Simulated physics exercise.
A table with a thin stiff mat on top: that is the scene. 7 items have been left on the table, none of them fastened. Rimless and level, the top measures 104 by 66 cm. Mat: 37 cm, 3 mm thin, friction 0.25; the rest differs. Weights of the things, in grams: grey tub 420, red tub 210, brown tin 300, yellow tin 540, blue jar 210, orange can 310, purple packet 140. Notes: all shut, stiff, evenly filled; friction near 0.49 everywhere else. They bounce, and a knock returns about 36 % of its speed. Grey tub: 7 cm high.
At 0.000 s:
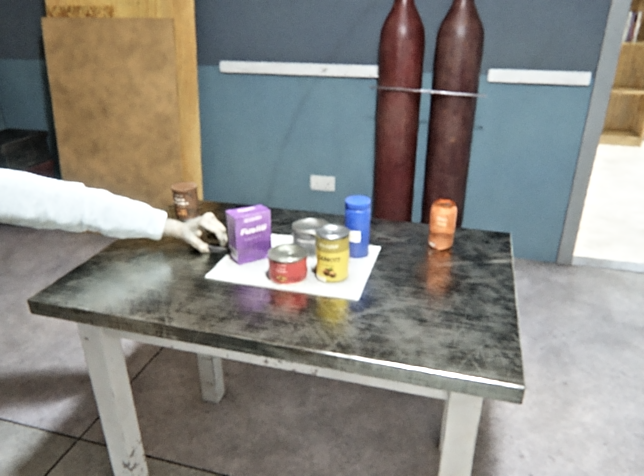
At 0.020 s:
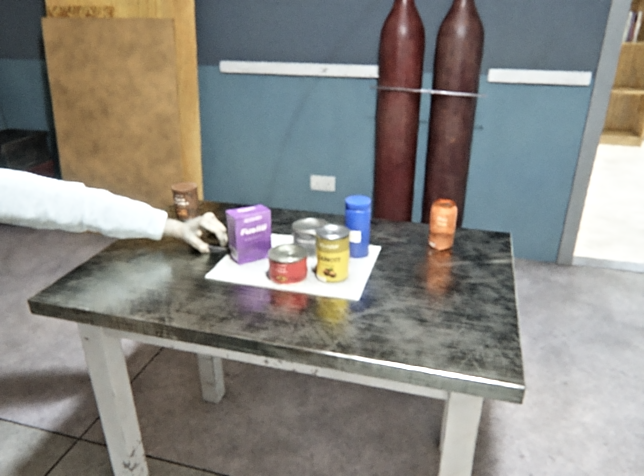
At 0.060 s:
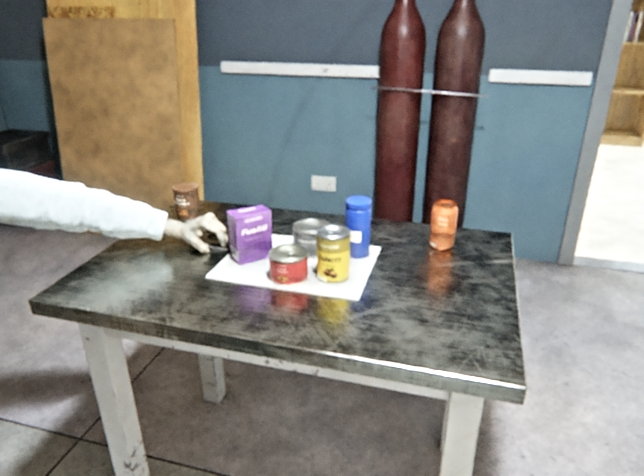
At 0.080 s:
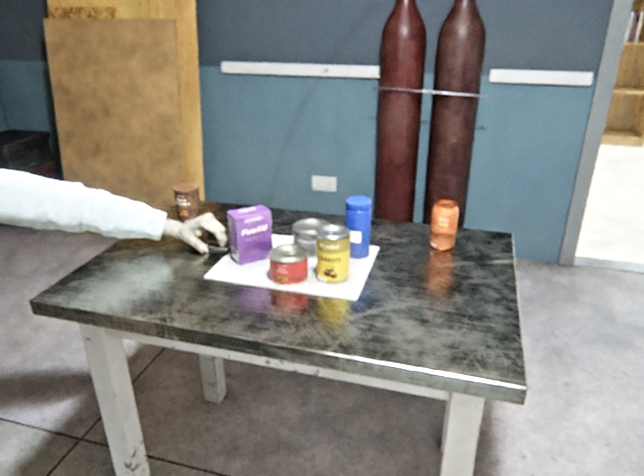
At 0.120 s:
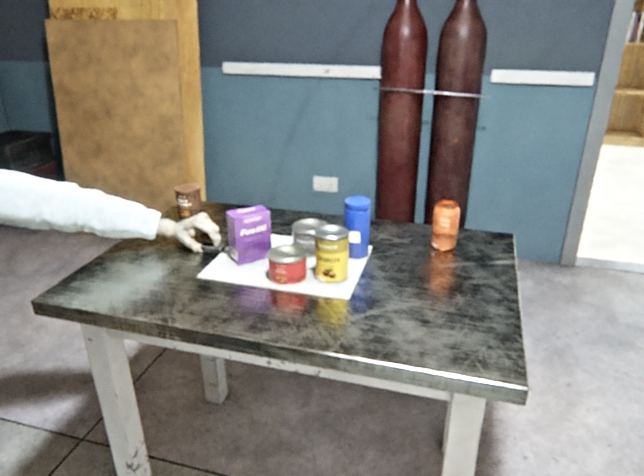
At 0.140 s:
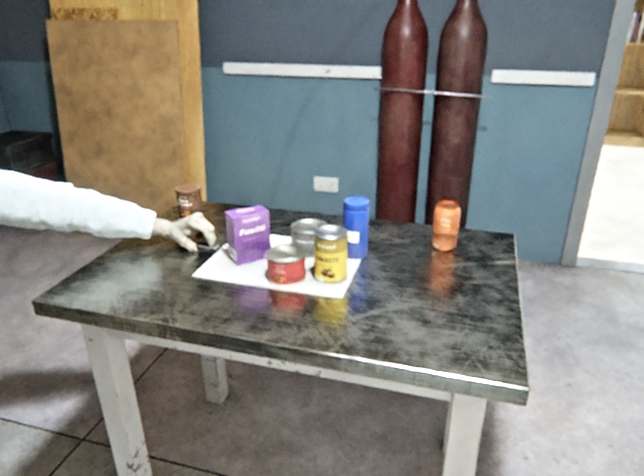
A white sheet on a dark tabletop stays still at first, then slides slightly left as a hand draws it from the left, while the purple packet, blue jar, and grey, red and yellow containers stay almost in place.
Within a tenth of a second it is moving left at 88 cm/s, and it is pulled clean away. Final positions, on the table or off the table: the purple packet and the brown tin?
Most likely the purple packet departs the table. Most likely the brown tin never departs the table.
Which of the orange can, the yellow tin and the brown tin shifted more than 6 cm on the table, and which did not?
Orange can: Remains in place; yellow tin: Is displaced; brown tin: Remains in place.
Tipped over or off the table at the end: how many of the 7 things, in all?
Total: 3.
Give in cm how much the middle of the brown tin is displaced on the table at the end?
0 cm.
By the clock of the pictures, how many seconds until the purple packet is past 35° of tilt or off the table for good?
0.7 s, roughly.
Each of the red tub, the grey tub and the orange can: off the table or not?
At the end the red tub leaves its base, the grey tub leaves its base and the orange can remains on its base.
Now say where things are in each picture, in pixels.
In the first picture, 0 cm of pull; purple packet (250, 234); brown tin (186, 202).
In the second picture, 0 cm of pull; yellow tin (333, 254); blue jar (357, 227).
In the third picture, 0 cm of pull; orange can (443, 226); grey tub (312, 238).
In the fourth picture, 1 cm of pull; red tub (289, 265); yellow tin (333, 255).
In the fifth picture, 3 cm of pull; blue jar (357, 228); orange can (445, 226).
In the sixth picture, 4 cm of pull; purple packet (249, 235); brown tin (190, 203).
Around 0.44 s, 31 cm of pull; purple packet shifted 19 cm near (184, 227); grey tub shifted 19 cm; red tub shifted 19 cm.
Around 0.74 s, 57 cm of pull; purple packet now off the table; grey tub shifted 46 cm; red tub shifted 46 cm.
Around 1.04 s, 84 cm of pull; grey tub and red tub now off the table; yellow tin shifted 11 cm; blue jar shifted 5 cm.
Finally (1.7 s), off the table, grey tub, red tub and purple packet; not toppled but over 6 cm from the start, yellow tin; the other 3 still in place (within 6 cm). Final places as that camera would see them, brown tin near (190, 203).
